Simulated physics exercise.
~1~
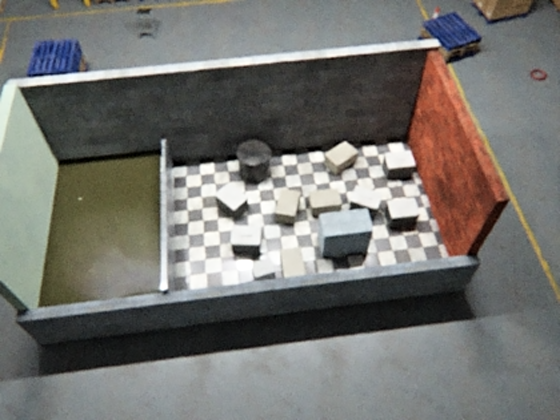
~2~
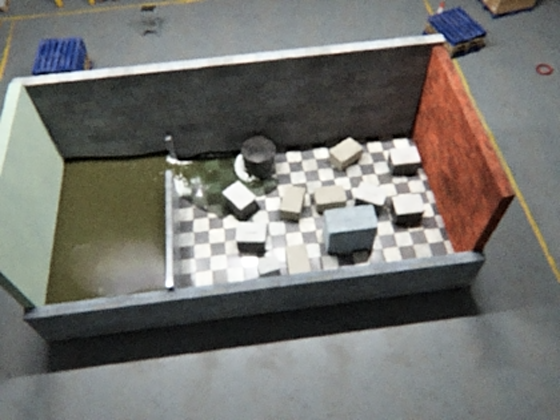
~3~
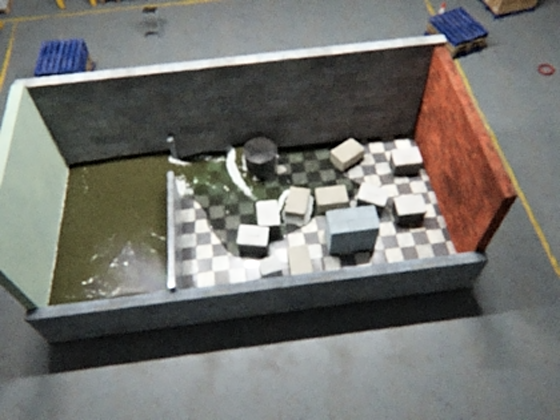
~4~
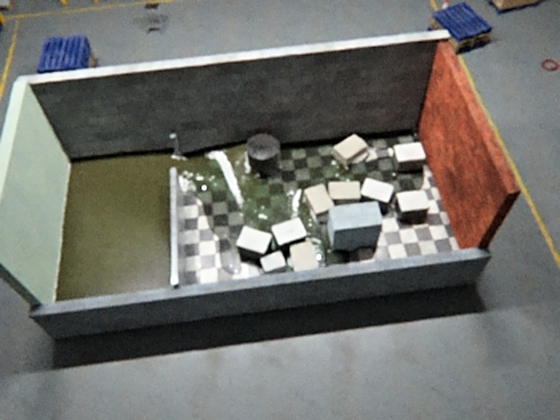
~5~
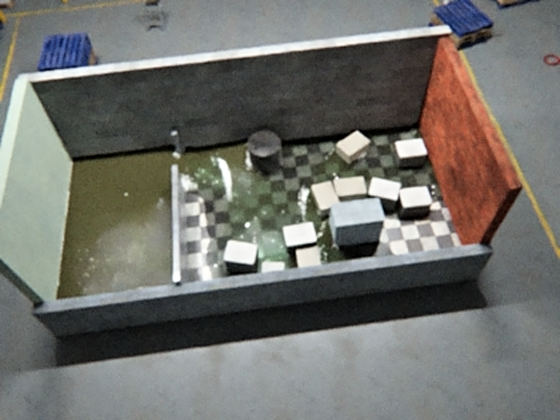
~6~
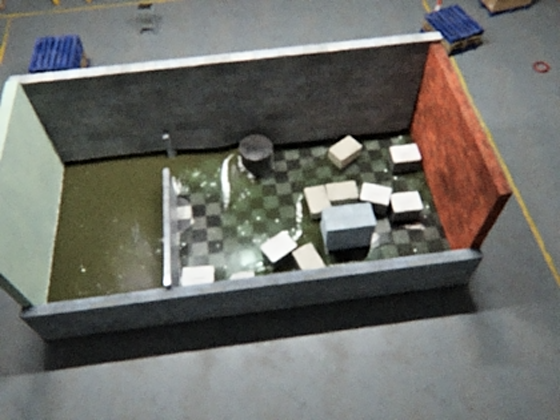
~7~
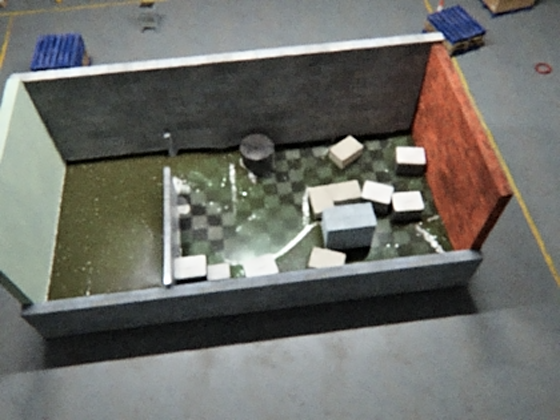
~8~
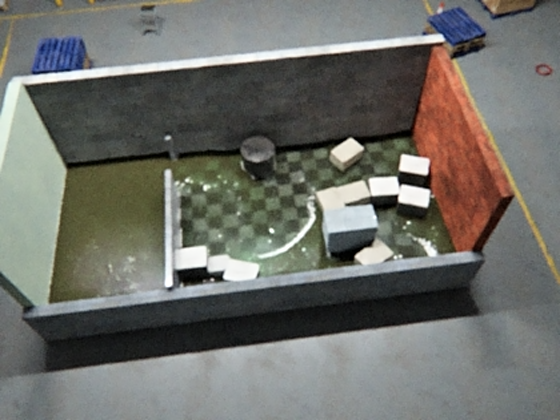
To begin with, murky green water stands behind a thin partition at the left of a walled enclosure, while pale boxes, a larger blue-grey block and a dark round drum sit on a dry checkered floor. Water then bursts through a gap at the partition's far end and sweeps around the drum. It spreads among the boxes, pushing some toward the near wall. As the flood reaches the red wall, several boxes drift left along the near side. Finally, water covers the floor, with some boxes gathered by the partition and others still clustered at right around the block.
